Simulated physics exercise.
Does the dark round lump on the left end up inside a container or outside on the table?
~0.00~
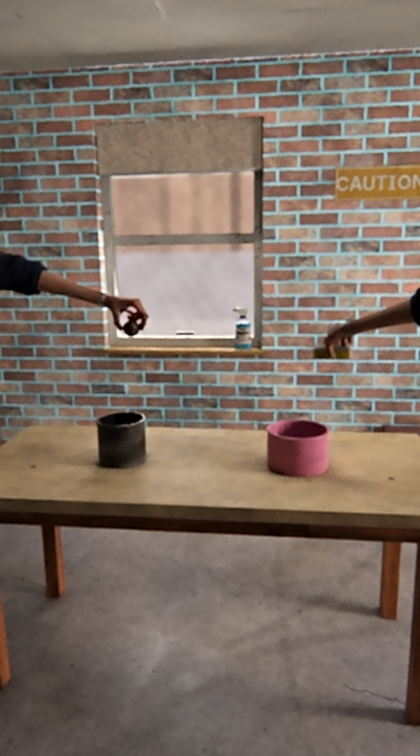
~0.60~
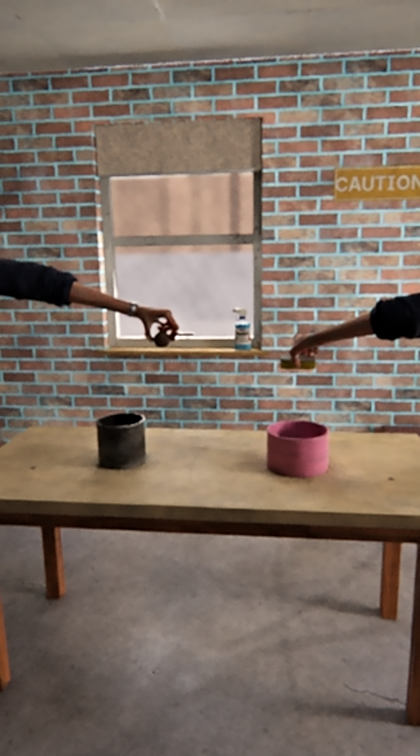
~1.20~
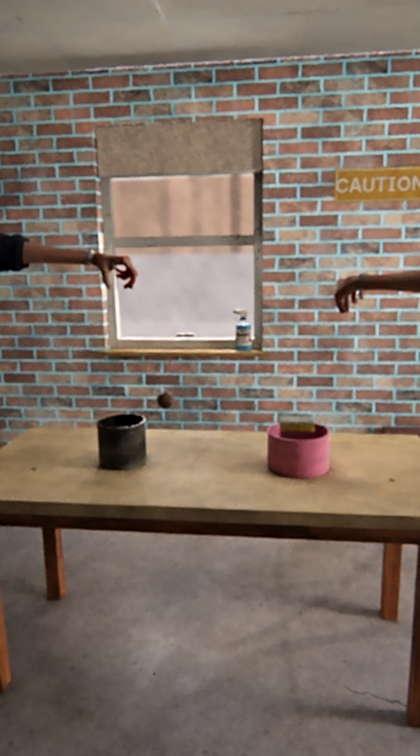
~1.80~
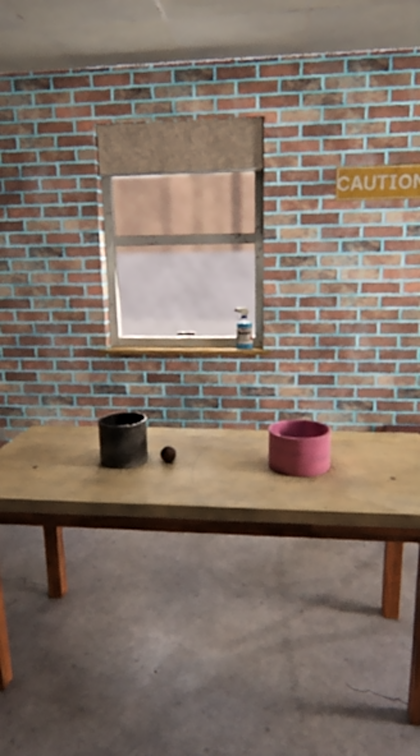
It ends up outside, resting on the table just to the right of the black bucket.
